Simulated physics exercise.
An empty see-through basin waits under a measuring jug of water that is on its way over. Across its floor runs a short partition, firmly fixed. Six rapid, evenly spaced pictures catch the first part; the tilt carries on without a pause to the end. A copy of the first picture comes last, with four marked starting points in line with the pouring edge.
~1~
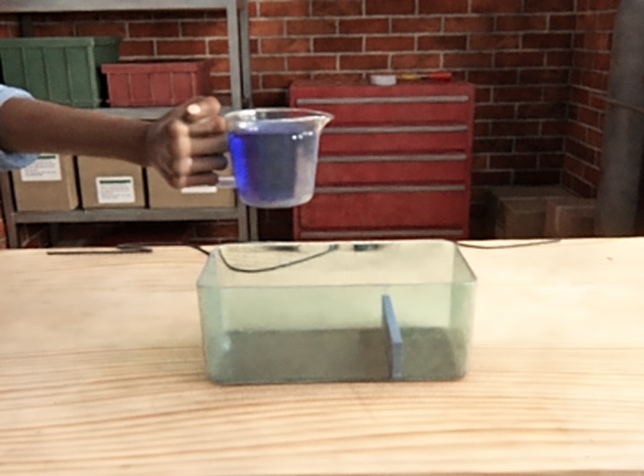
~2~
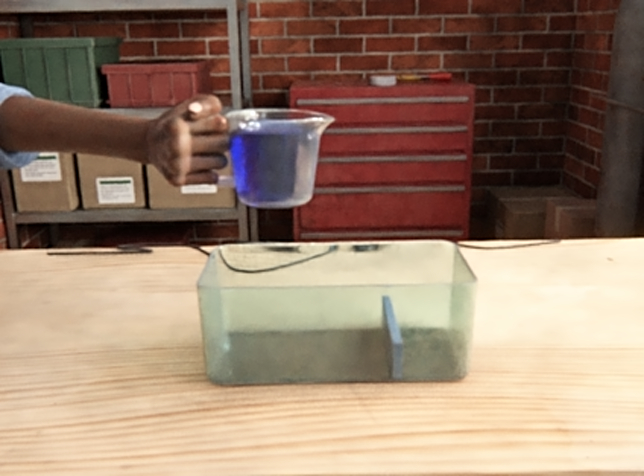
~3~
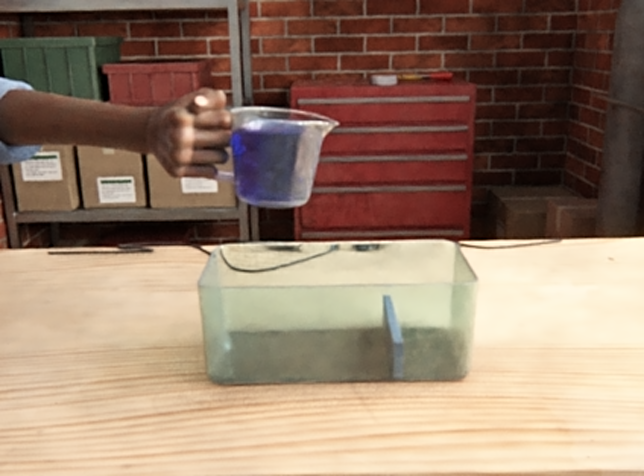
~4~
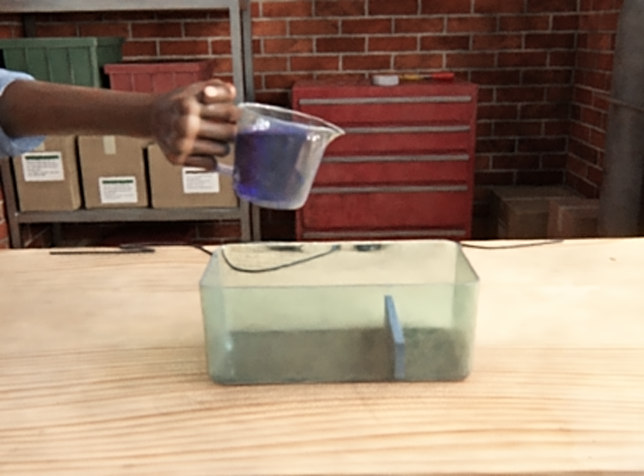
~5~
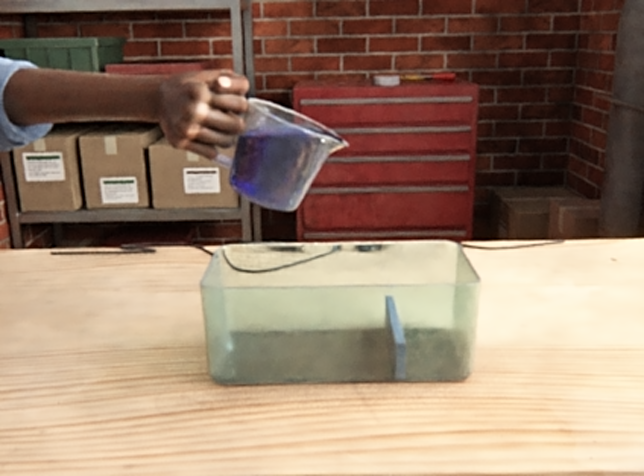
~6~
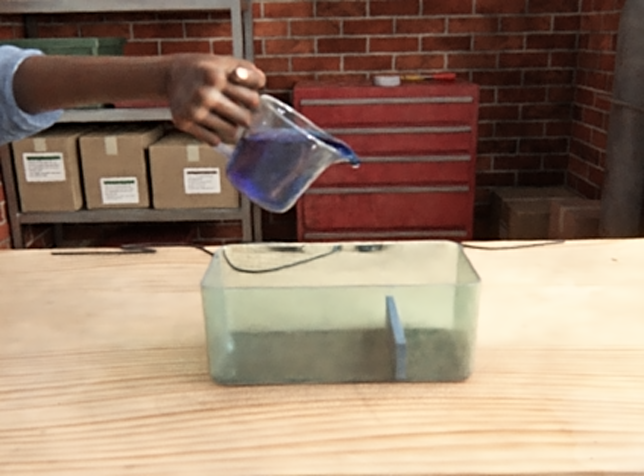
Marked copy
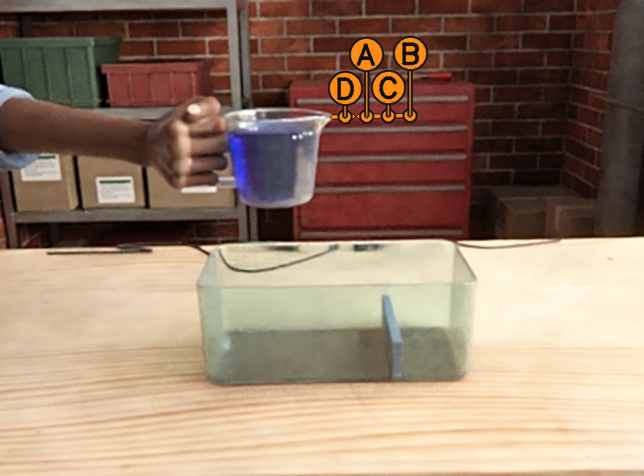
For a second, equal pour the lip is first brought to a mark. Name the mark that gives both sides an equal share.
Place D does it best.
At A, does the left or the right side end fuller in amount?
The right side.
In orange, A at (366, 116); B at (410, 115); C at (388, 115); D at (345, 116).
With A, about 32 % ends left of the wall and 67 % right of it.
With B, about 21 % ends left of the wall and 76 % right of it; 3 % is lost outside.
With C, about 28 % ends left of the wall and 70 % right of it.
With D, about 55 % ends left of the wall and 44 % right of it.
